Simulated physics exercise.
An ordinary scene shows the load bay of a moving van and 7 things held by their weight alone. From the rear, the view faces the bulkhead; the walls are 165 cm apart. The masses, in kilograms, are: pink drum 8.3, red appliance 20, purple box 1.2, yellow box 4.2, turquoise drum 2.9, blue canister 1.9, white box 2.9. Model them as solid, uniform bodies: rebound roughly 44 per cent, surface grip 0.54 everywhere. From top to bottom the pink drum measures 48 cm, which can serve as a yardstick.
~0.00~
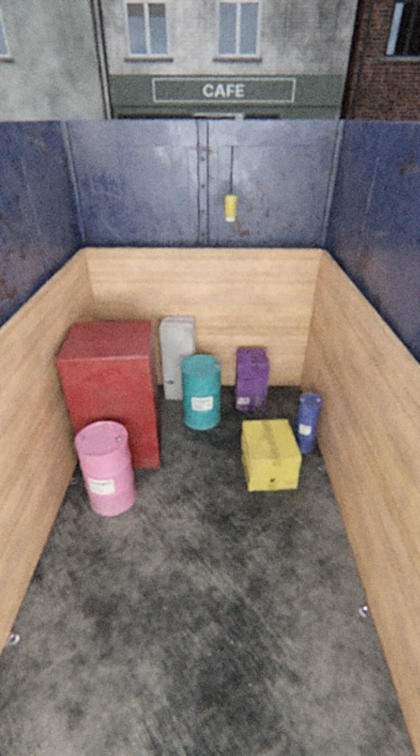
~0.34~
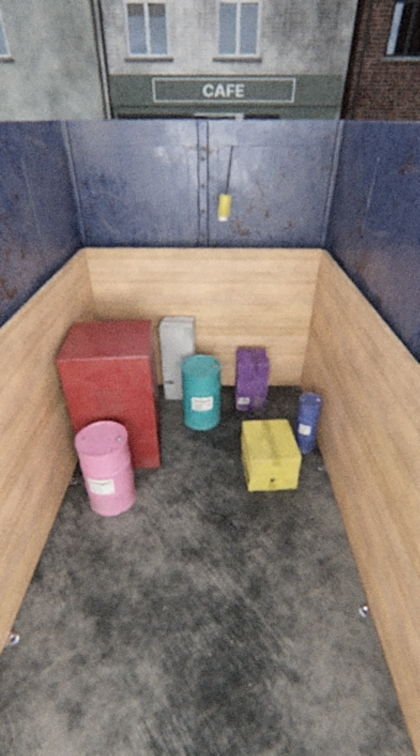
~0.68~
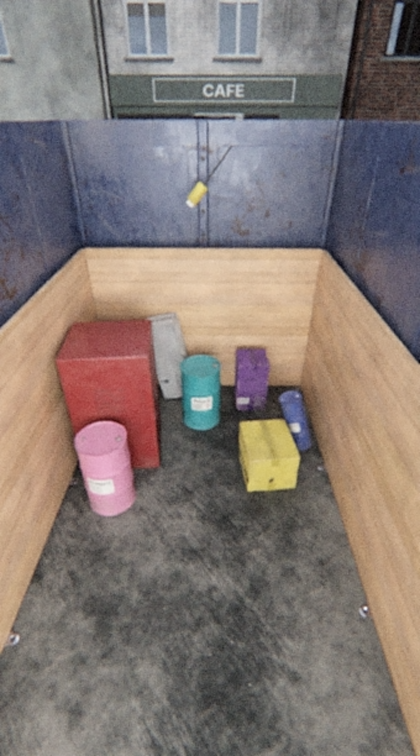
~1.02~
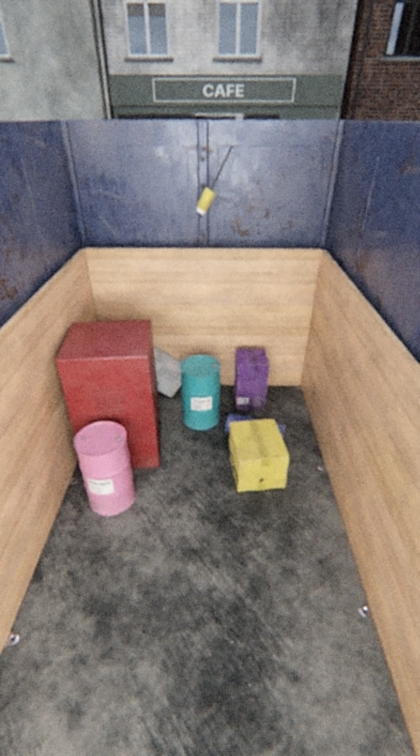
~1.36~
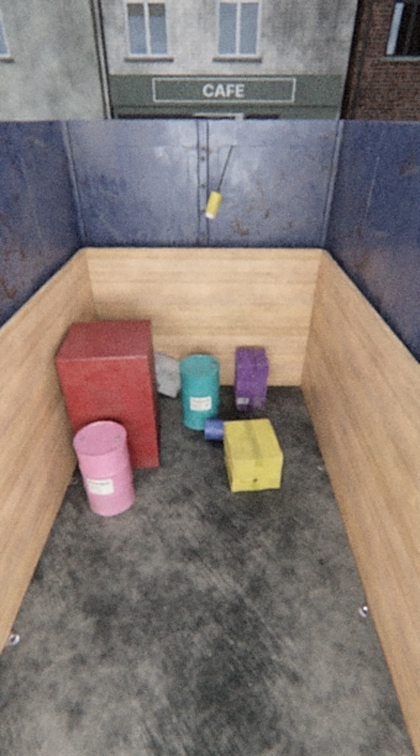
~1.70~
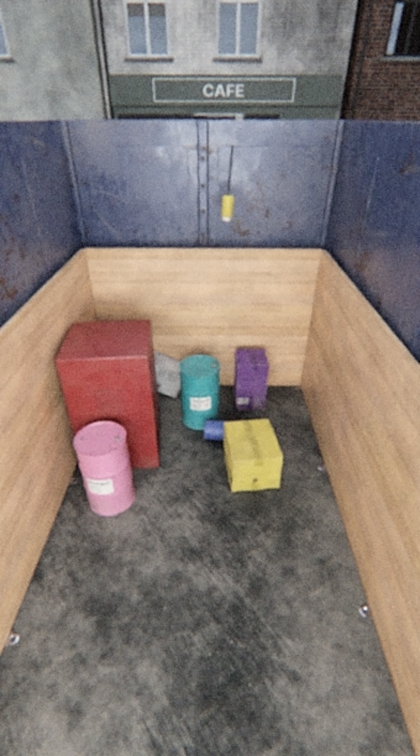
In an open-topped, wood-lined cargo space facing a cafe, drums and boxes stand still as a hanging yellow object swings left. The blue canister and white box lean left and topple, while the yellow box slides left. The canister then lies behind it, and the hanging object swings back toward vertical.
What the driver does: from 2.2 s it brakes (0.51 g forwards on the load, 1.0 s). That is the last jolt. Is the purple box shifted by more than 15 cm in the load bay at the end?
Looks like it sits tight.
By 2.40 s, force 0.41 g forwards; blue canister on its side; white box on its side; yellow box 11 cm from its spot.
By 2.80 s, force 0.51 g forwards; blue canister on its side; white box on its side; yellow box 11 cm from its spot.
By 3.00 s, force 0.41 g forwards; blue canister on its side; white box on its side; turquoise drum 15 cm from its spot.
When it is over (3.8 s), lying over in the load bay, blue canister and white box; not toppled but over 15 cm from the start, turquoise drum; the other 4 within 15 cm of the start. In the last view, purple box near (250, 378).
